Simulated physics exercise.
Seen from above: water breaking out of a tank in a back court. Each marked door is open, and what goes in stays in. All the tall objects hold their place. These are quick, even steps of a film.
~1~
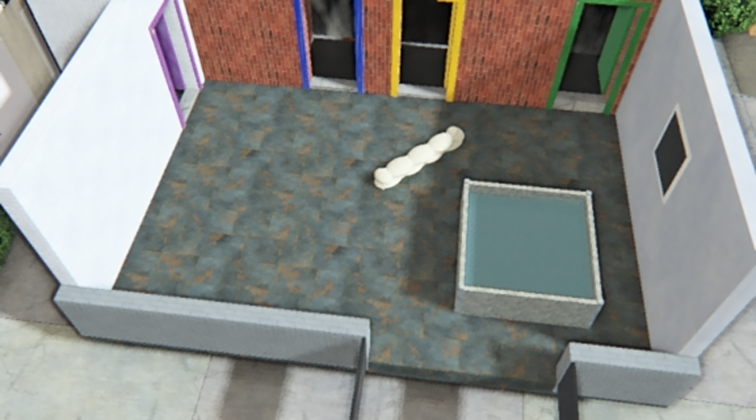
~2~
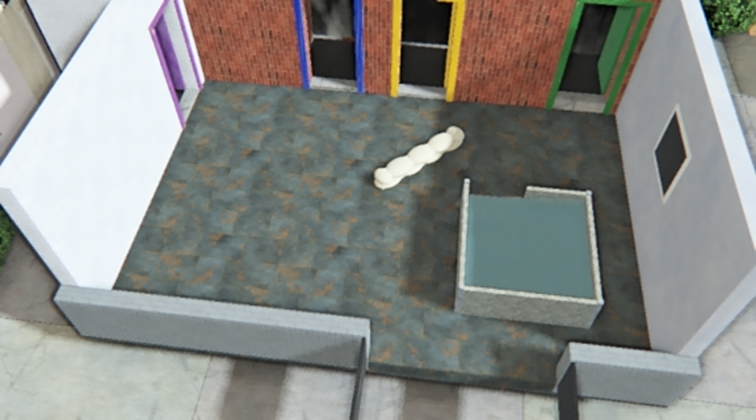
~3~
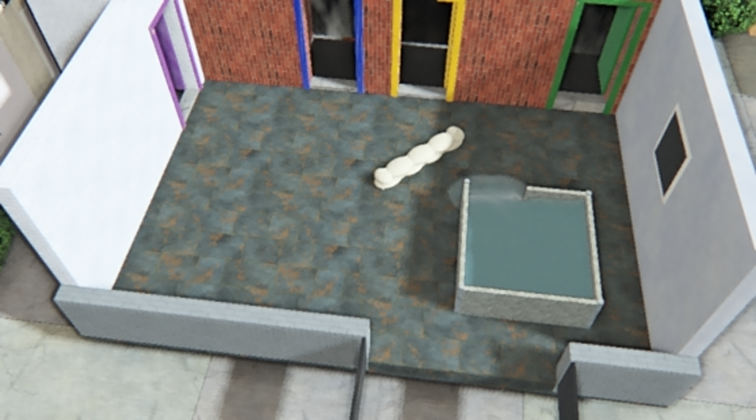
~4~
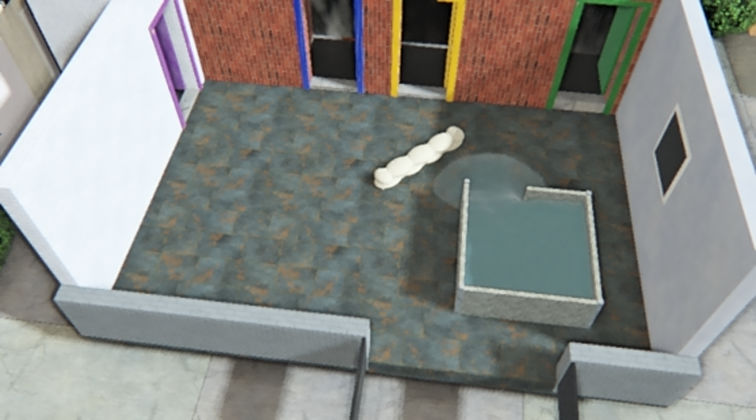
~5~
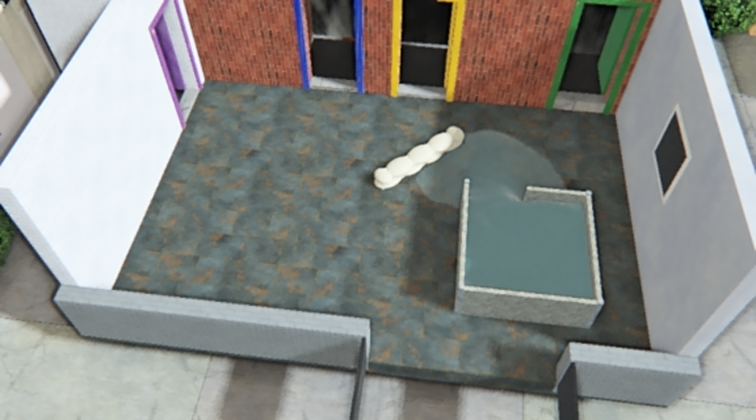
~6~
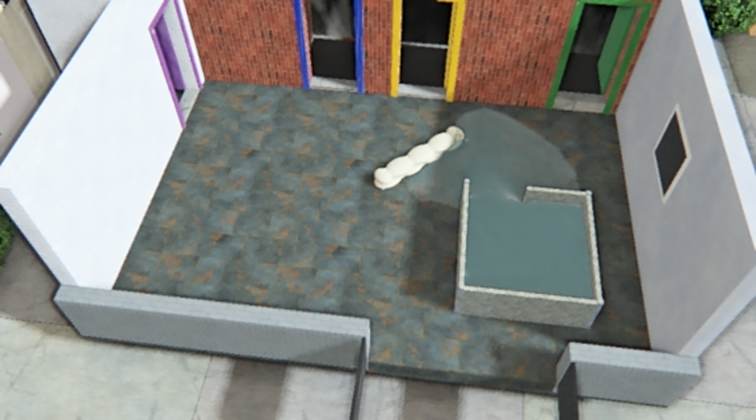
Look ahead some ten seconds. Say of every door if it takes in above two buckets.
One by one: The green door holds within the limit; the purple door holds within the limit; the blue door holds within the limit; the yellow door holds within the limit.
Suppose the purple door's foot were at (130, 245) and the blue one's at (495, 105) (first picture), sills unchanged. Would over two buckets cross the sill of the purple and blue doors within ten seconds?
Purple door takes less, blue door lets more in.
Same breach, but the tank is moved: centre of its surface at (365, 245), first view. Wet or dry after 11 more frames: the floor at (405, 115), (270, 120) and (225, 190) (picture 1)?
One after the other: Flooded, covered, free of water.
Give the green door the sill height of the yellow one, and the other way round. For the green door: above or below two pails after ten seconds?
In short: The green door passes that mark.
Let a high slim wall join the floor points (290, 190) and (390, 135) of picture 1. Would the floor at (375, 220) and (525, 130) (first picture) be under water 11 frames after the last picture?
One after the other: Wet, wet.
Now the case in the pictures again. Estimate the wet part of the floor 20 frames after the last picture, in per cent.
I make it 50 per cent.
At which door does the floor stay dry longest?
Last comes the purple door.
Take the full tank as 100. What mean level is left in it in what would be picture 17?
Near 54 in a hundred.
A moment on, water covers 15 % of the floor; the green door wet at the sill, nothing in, the purple door not reached, the blue door not reached, the yellow door wet at the sill, nothing in.
Next, water covers 25 % of the floor; the green door wet at the sill, nothing in, the purple door not reached, the blue door wet at the sill, nothing in, the yellow door wet at the sill, nothing in.
Then, water covers 50 % of the floor; the green door under two buckets in, the purple door not reached, the blue door wet at the sill, nothing in, the yellow door under two buckets in.
Later, water covers 85 % of the floor; the green door under two buckets in, the purple door under two buckets in, the blue door wet at the sill, nothing in, the yellow door under two buckets in.
In the end, water covers 90 % of the floor; the green door under two buckets in, the purple door under two buckets in, the blue door wet at the sill, nothing in, the yellow door under two buckets in.
